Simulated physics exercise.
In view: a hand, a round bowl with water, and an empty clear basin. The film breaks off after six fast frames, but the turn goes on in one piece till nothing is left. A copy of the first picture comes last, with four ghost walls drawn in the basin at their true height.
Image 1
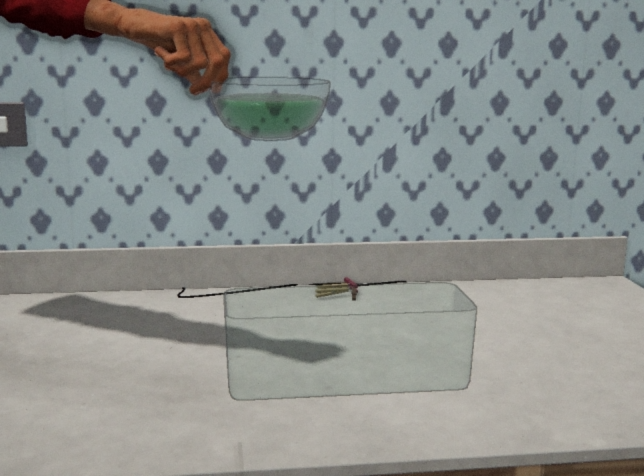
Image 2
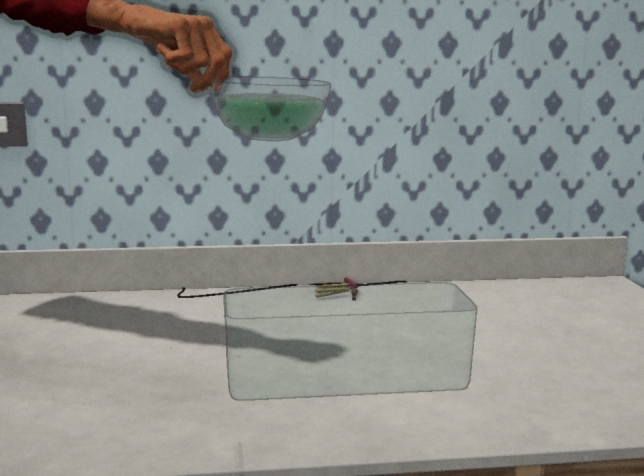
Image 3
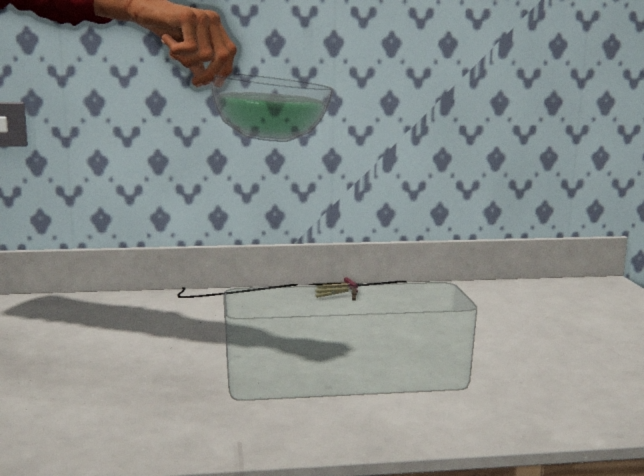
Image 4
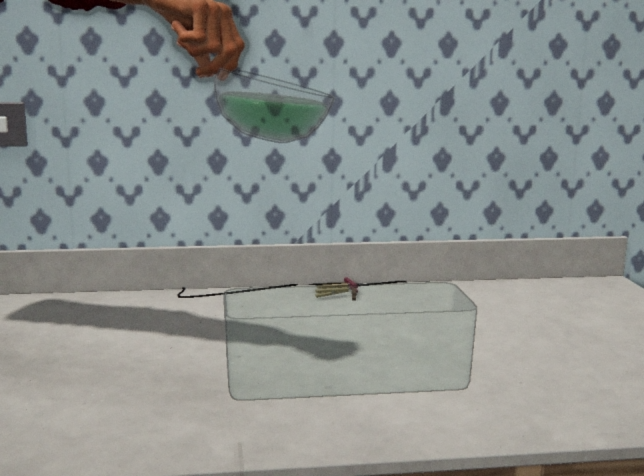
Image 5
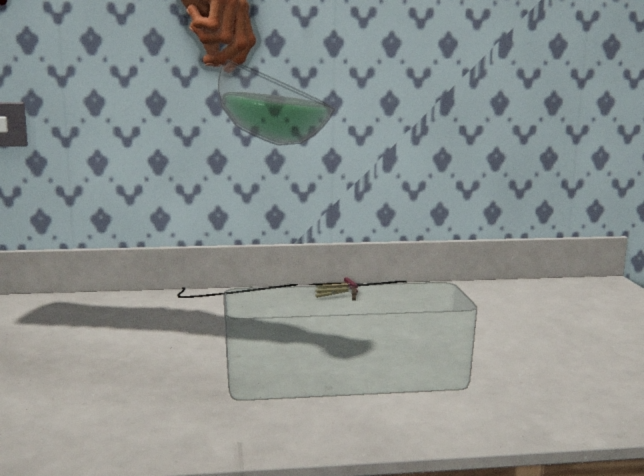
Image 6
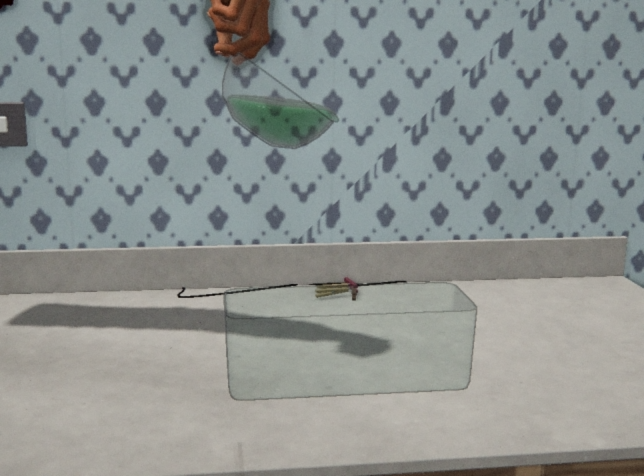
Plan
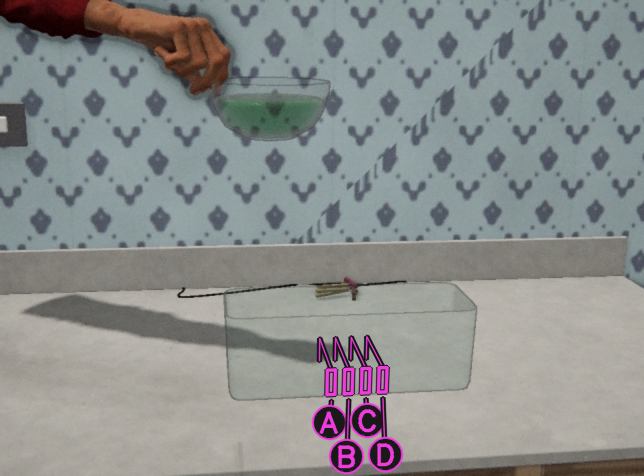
We see a hand holding a round clear bowl of green liquid above an empty clear basin on a counter; the bowl starts upright, then the hand rises and steadily tilts it to the right, bringing the liquid to its lip.
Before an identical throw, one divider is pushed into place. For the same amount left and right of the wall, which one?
Use place D.
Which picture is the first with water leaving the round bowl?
In picture 6.
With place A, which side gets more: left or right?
More ends on the right.
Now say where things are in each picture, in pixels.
The first picture shows upright, lip at (328, 81); basin from (229, 399) to (469, 387); nothing has left yet.
The second picture shows upright, lip at (328, 82); nothing has left yet.
The third picture shows tipped about 6°, lip at (330, 87); nothing has left yet.
The fourth picture shows tipped about 14°, lip at (332, 95); nothing has left yet.
The fifth picture shows tipped about 24°, lip at (333, 107); nothing has left yet.
The sixth picture shows tipped about 36°, lip at (332, 120); water is over the lip, down to (332, 120).
On the marked copy, A at (331, 400); B at (348, 399); C at (365, 398); D at (382, 398).
With A, about 17 % ends left of the wall and 79 % right of it; 4 % is lost outside.
With B, about 25 % ends left of the wall and 71 % right of it; 5 % is lost outside.
With C, about 35 % ends left of the wall and 62 % right of it; 3 % is lost outside.
With D, about 51 % ends left of the wall and 46 % right of it; 3 % is lost outside.
